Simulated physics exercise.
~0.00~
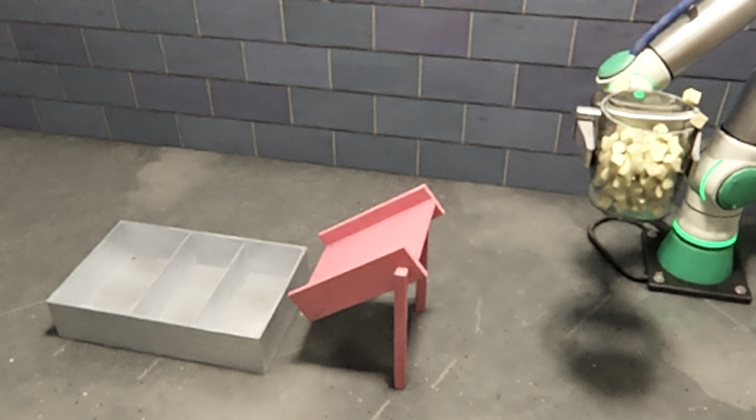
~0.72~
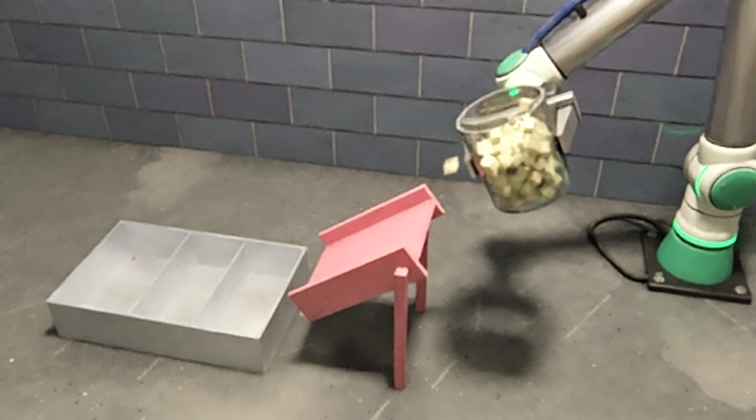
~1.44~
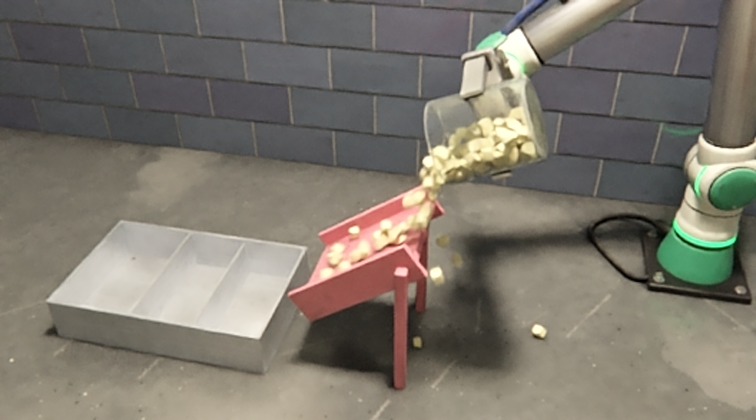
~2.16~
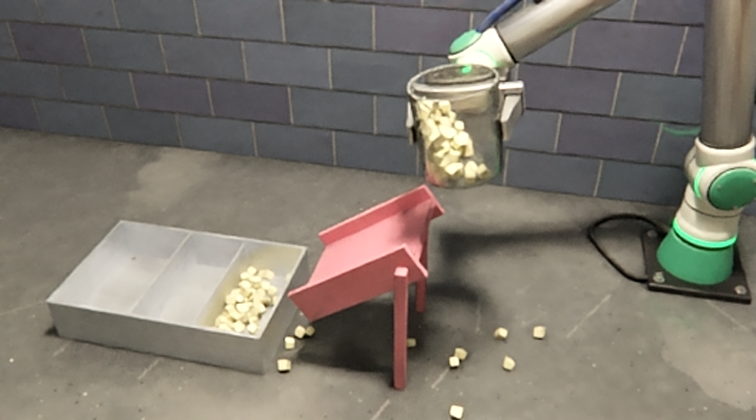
A robot arm tips diced vegetables down a red chute, spilling some, then rights the half-full container.
